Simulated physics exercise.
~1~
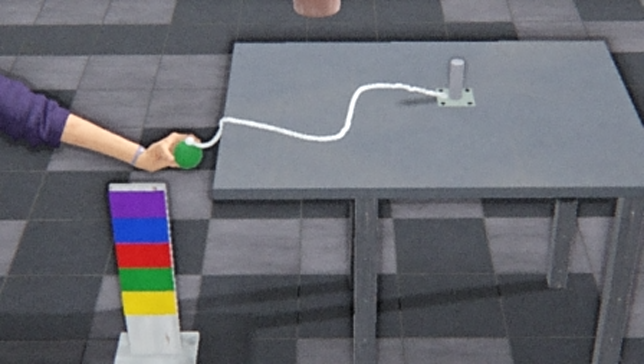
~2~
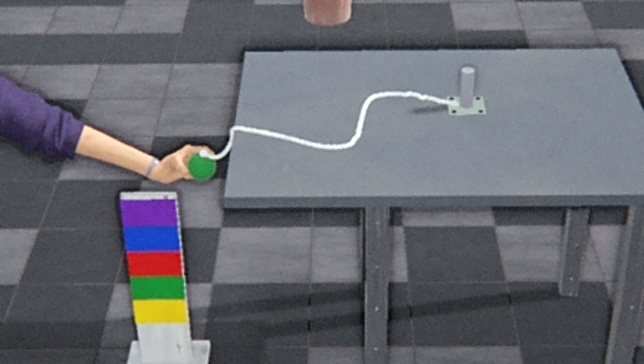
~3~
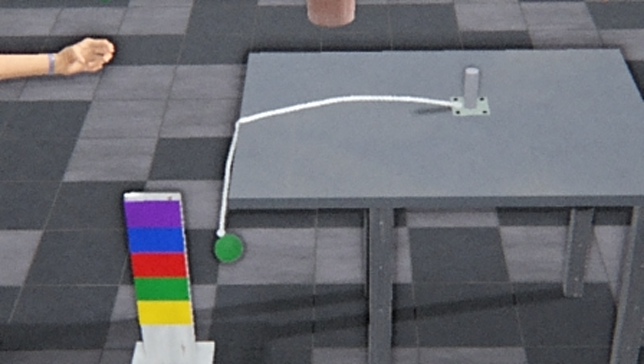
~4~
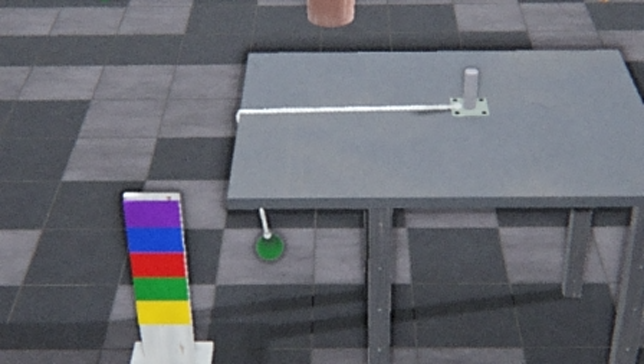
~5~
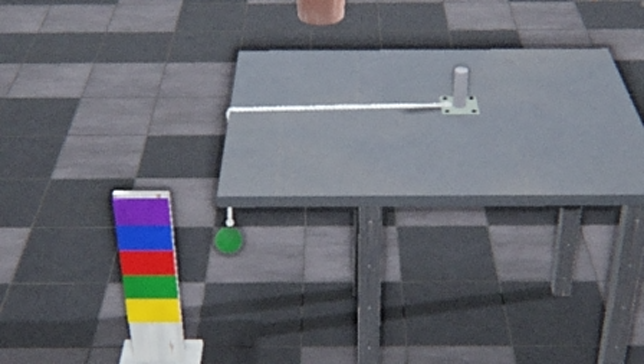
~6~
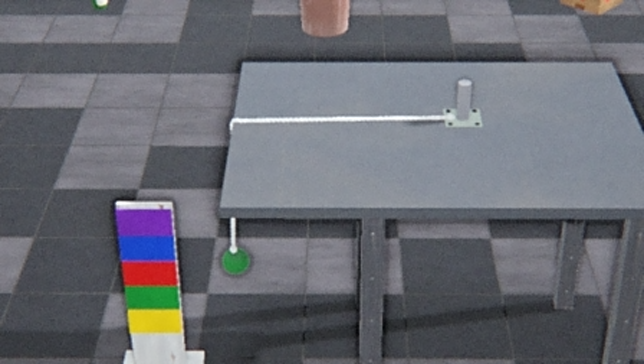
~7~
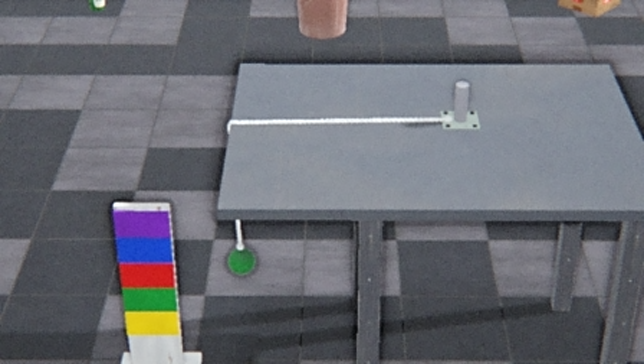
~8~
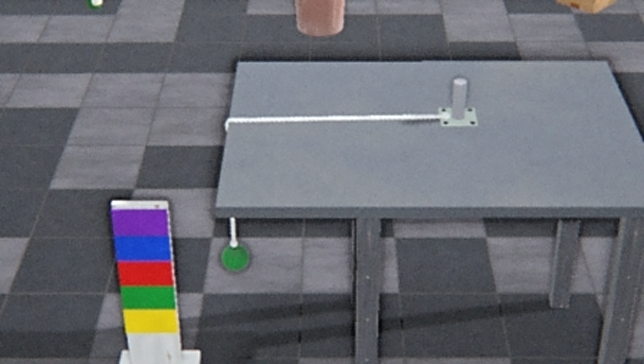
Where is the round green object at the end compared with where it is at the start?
At the start it is held in the hand just off the table's left edge, above the level of the striped board. By the end it is lower and a little further right, hanging from the cord below the tabletop, level with the red band.
On a floor of dark and light grey tiles, seen from above by a gently swaying camera, a grey table stands to the right of a board striped purple, blue, red, green and yellow from top to bottom. A hand at the left holds a round green object on a slack white cord that runs across the tabletop to a short post. The hand lets go and draws back out of view. The object drops, pulling the cord straight over the table's left edge, and swings right, then left. It ends hanging below the edge with only slight sway, level with the red band.
